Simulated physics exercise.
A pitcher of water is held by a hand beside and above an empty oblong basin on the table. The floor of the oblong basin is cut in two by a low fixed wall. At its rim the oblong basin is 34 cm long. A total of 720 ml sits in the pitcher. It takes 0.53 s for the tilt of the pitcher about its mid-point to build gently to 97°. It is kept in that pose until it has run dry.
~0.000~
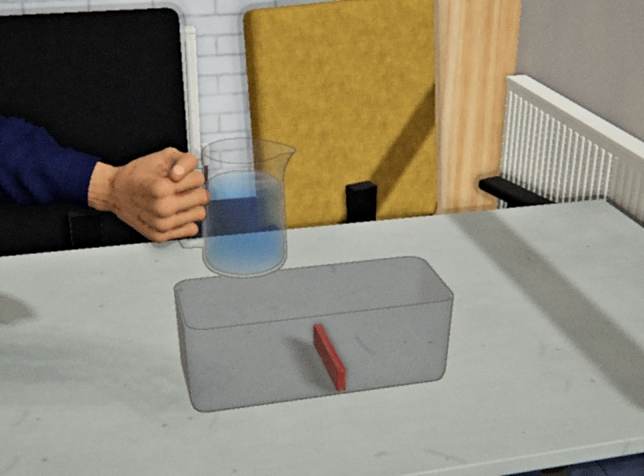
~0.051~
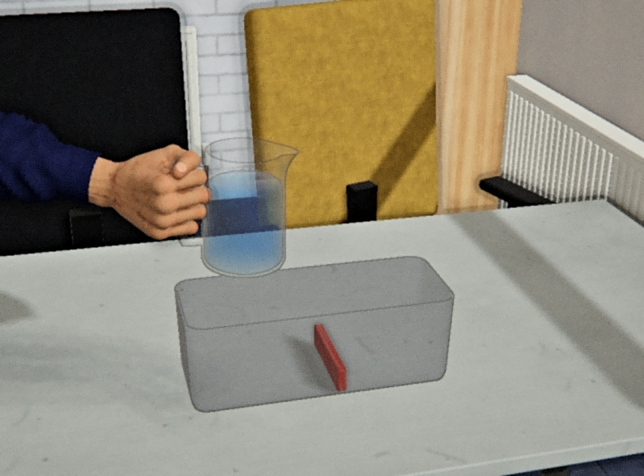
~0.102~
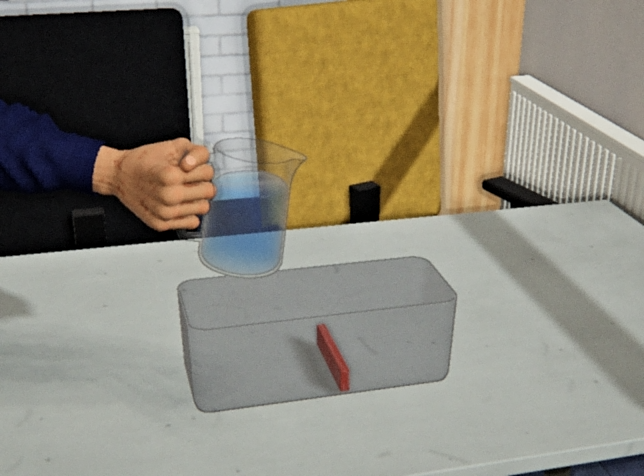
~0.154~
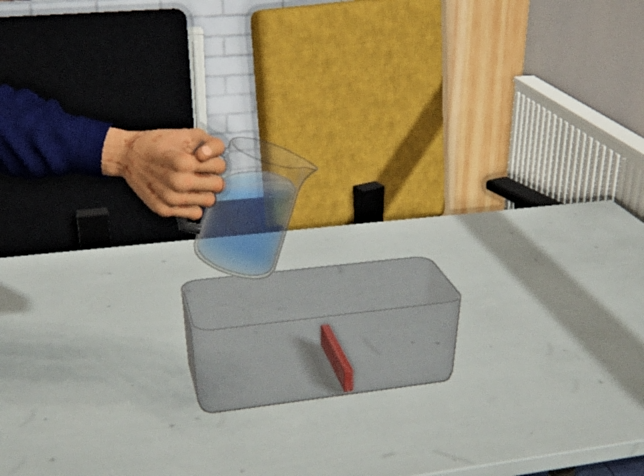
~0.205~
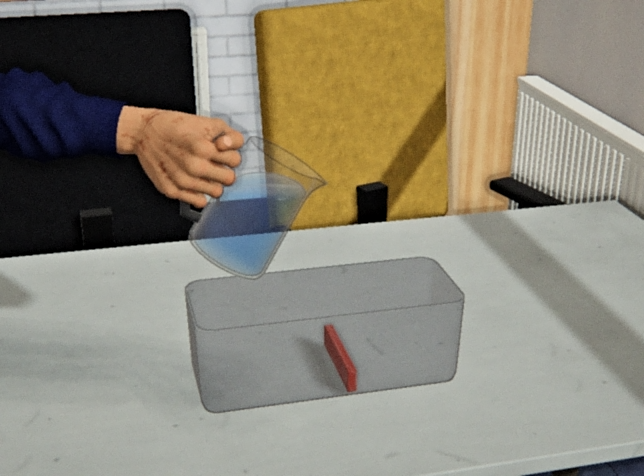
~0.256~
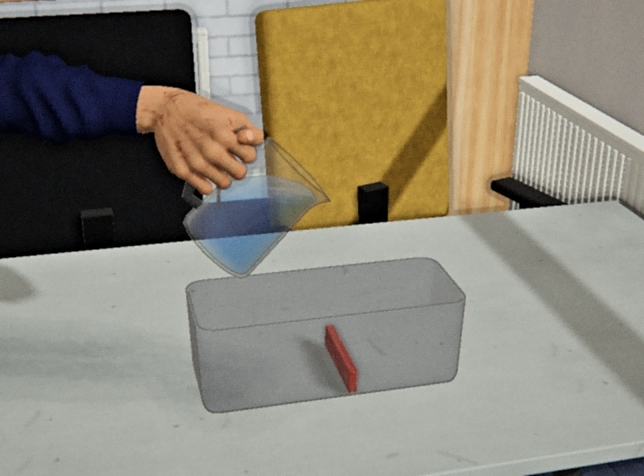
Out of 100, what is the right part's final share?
About 81 out of 100.
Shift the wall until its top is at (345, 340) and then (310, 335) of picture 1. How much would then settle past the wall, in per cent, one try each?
Roughly 80 per cent, then 95 per cent.
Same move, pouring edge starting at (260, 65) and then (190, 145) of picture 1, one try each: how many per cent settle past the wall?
Respectively 80 and 15 %.
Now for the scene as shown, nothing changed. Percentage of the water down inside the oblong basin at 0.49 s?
Roughly 9 percent.
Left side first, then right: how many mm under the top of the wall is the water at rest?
Roughly 26 mm on the left side and roughly 0 mm on the right.
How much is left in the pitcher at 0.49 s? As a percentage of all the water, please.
At that time about 74 in a hundred parts are still held.
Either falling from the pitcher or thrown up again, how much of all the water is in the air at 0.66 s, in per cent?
I'd say some 18 per cent is in the air.
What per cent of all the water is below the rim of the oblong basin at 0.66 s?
Around 44 parts in a hundred.
After 0.49 s the tilt is 95° and 74 per cent is still to pour, 0 is left of the wall and 9 right of it.
After 0.66 s the tilt is 97° and 37 per cent is still to pour, 1 is left of the wall and 43 right of it.
After 0.84 s the tilt is 97° and 18 per cent is still to pour, 4 is left of the wall and 69 right of it.
After 1.03 s the tilt is 97° and 9 per cent is still to pour, 8 is left of the wall and 80 right of it.
In the end 17 per cent lies left of the wall, 81 right of it and 1 outside.
